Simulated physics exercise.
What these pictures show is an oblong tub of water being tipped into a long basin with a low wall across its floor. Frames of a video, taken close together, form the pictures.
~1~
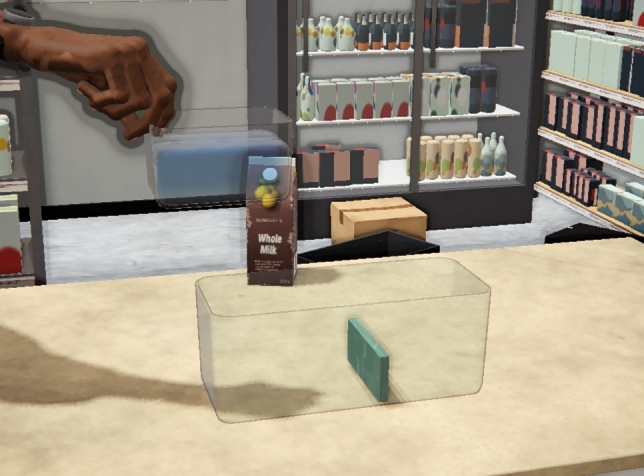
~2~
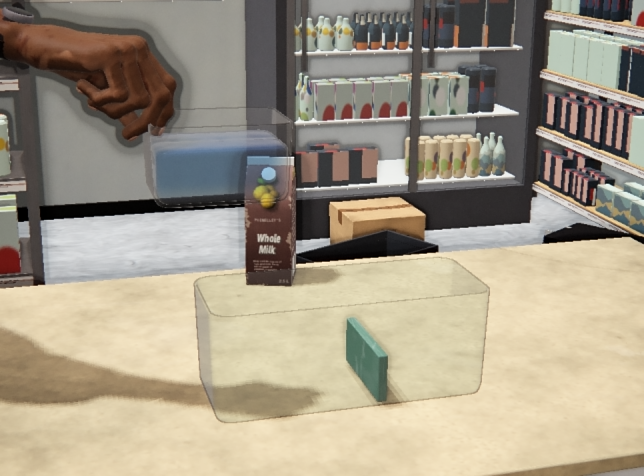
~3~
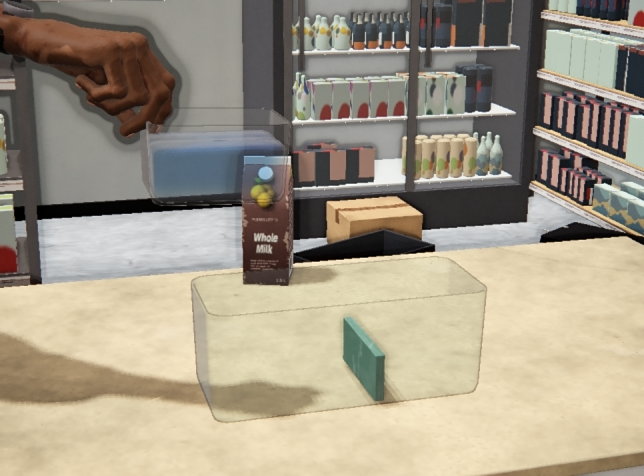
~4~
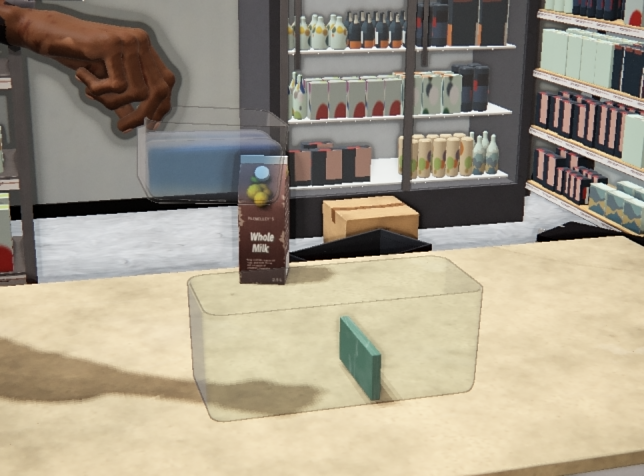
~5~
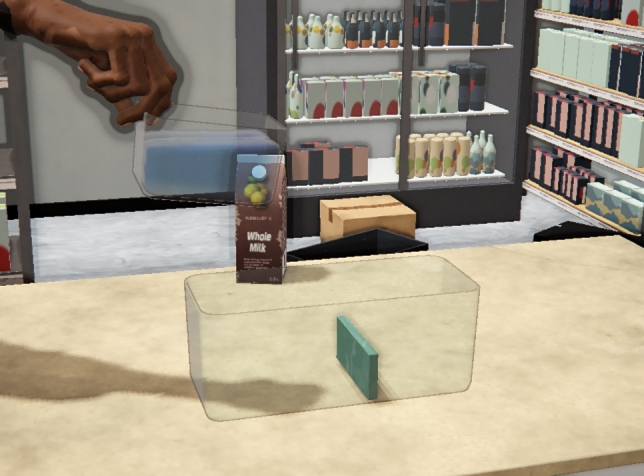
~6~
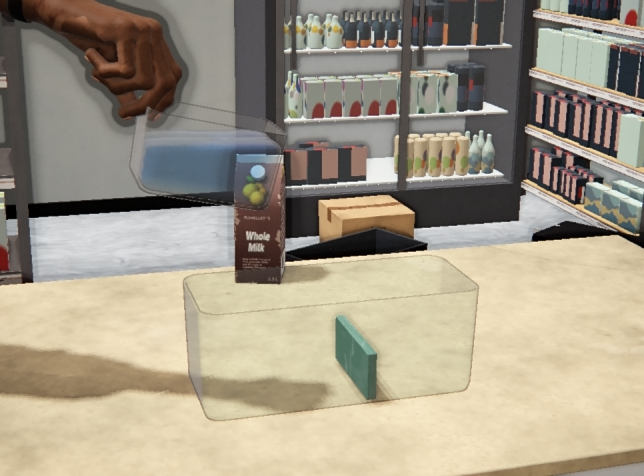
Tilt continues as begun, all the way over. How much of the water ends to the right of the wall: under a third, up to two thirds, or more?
Short answer, the right side fails to reach a third.
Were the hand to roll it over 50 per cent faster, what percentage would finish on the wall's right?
Result: Roughly 5 %.
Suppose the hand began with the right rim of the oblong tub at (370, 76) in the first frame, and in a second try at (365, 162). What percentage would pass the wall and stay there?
It comes to 85 % the first time and 80 % the second.
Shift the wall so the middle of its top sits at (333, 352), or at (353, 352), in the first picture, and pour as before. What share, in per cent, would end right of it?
60 % then 45 %, approximately.
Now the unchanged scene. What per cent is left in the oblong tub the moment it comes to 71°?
Around 55 percent remains.
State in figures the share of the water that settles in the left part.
About 85 per cent.
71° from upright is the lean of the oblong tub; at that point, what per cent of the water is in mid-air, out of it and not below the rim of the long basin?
Estimate: Some 35 per cent.
A moment on, the oblong tub is tipped part way and 56 per cent is still to pour, 8 is left of the wall and 0 right of it.
Next, the oblong tub is tipped right over and 11 per cent is still to pour, 68 is left of the wall and 10 right of it.
Then the oblong tub is tipped right over and 0 per cent is still to pour, 84 is left of the wall and 10 right of it.
Later the oblong tub is tipped right over and 0 per cent is still to pour, 85 is left of the wall and 10 right of it.
At rest 85 per cent lies left of the wall, 10 right of it and 5 outside.
